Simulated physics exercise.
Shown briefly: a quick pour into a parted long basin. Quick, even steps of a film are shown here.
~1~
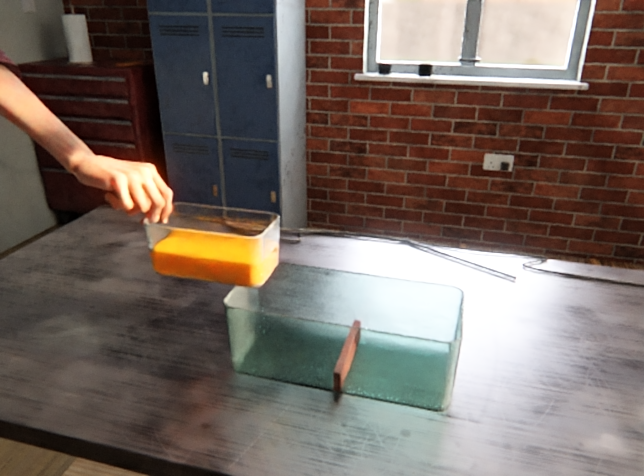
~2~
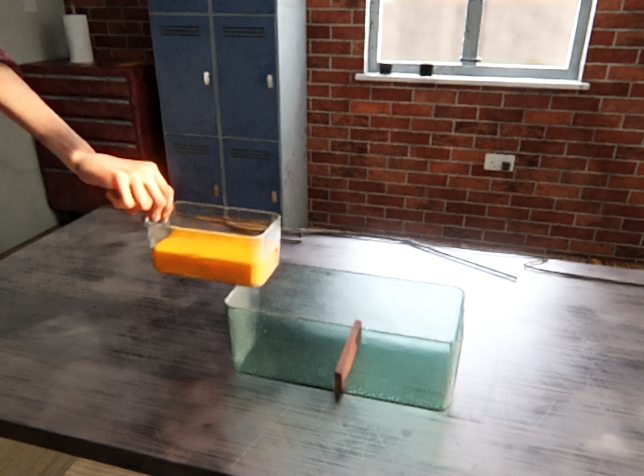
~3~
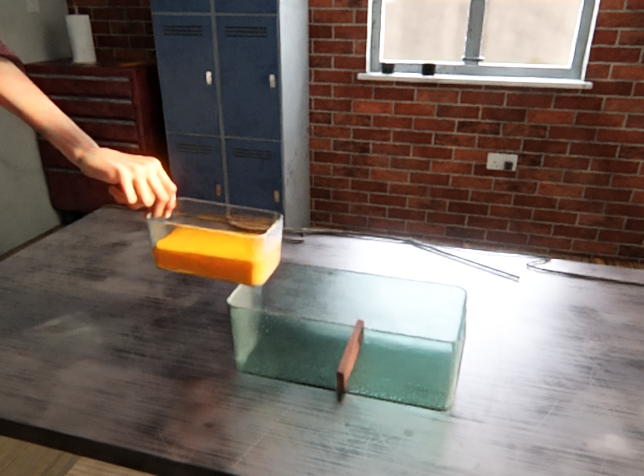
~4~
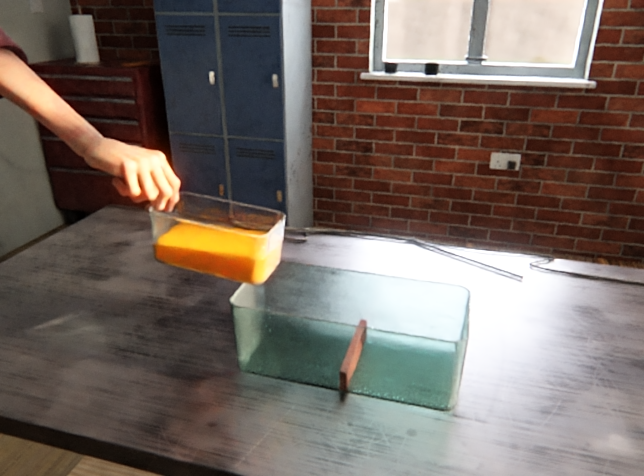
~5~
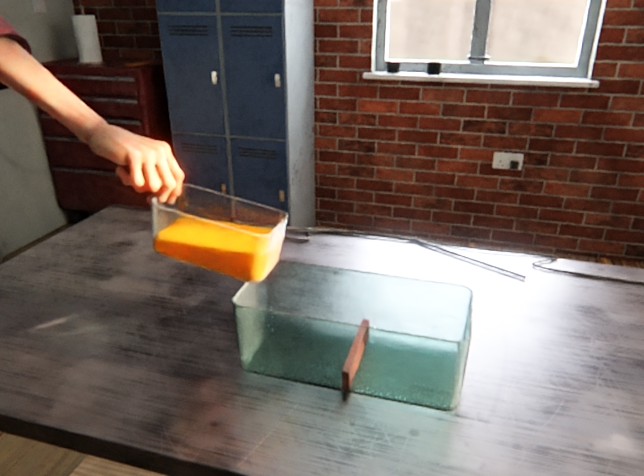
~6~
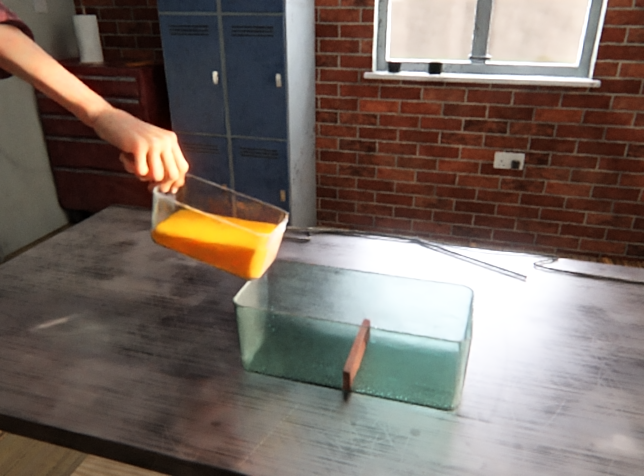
A hand reaches in from the left over a dark, streaked tabletop, seen from slightly above in a room with blue lockers, a dark red drawer cabinet and a brick wall with a window. It holds a clear container of orange liquid above the left end of a long, greenish glass basin with a reddish-brown divider. The hand gradually tilts the container rightward, its left end rising, while the view shifts very slightly.
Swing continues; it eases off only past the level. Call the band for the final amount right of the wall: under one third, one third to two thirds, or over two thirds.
Band: Under one third.
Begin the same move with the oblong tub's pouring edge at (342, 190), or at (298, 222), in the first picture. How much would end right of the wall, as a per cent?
Roughly 90 per cent, then roughly 85 per cent.
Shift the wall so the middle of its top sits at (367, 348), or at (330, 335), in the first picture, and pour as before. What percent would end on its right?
It works out to around 10 per cent for the first and around 70 per cent for the second.
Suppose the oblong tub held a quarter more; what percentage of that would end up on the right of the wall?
Roughly 40 %.
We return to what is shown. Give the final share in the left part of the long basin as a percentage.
Some 80 parts in a hundred.
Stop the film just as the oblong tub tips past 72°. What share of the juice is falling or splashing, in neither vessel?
It works out to about 35 percent.
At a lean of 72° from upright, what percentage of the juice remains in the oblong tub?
Some 50 in a hundred has yet to spill out.
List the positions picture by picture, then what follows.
In the first picture, tilt 0°; pouring edge (271, 227); surface from (165, 236) to (271, 250); the long basin's rim runs from (241, 282) to (463, 315); the wall's top is at (348, 345).
In the second picture, tilt 1°; pouring edge (272, 227); surface from (166, 236) to (272, 249).
In the third picture, tilt 3°; pouring edge (274, 227); surface from (167, 234) to (272, 247).
In the fourth picture, tilt 6°; pouring edge (277, 226); surface from (168, 230) to (275, 244).
In the fifth picture, tilt 10°; pouring edge (279, 226); surface from (169, 224) to (276, 240).
In the sixth picture, tilt 15°; pouring edge (280, 226); surface from (167, 217) to (276, 235).
A moment on, the oblong tub is tipped part way and 50 per cent is still to pour, 14 is left of the wall and 0 right of it.
Next, the oblong tub is tipped right over and 6 per cent is still to pour, 63 is left of the wall and 19 right of it.
Then the oblong tub is tipped right over and 0 per cent is still to pour, 78 is left of the wall and 21 right of it.
Later the oblong tub is tipped right over and 0 per cent is still to pour, 78 is left of the wall and 21 right of it.
In the end 78 per cent lies left of the wall, 21 right of it and 1 outside.
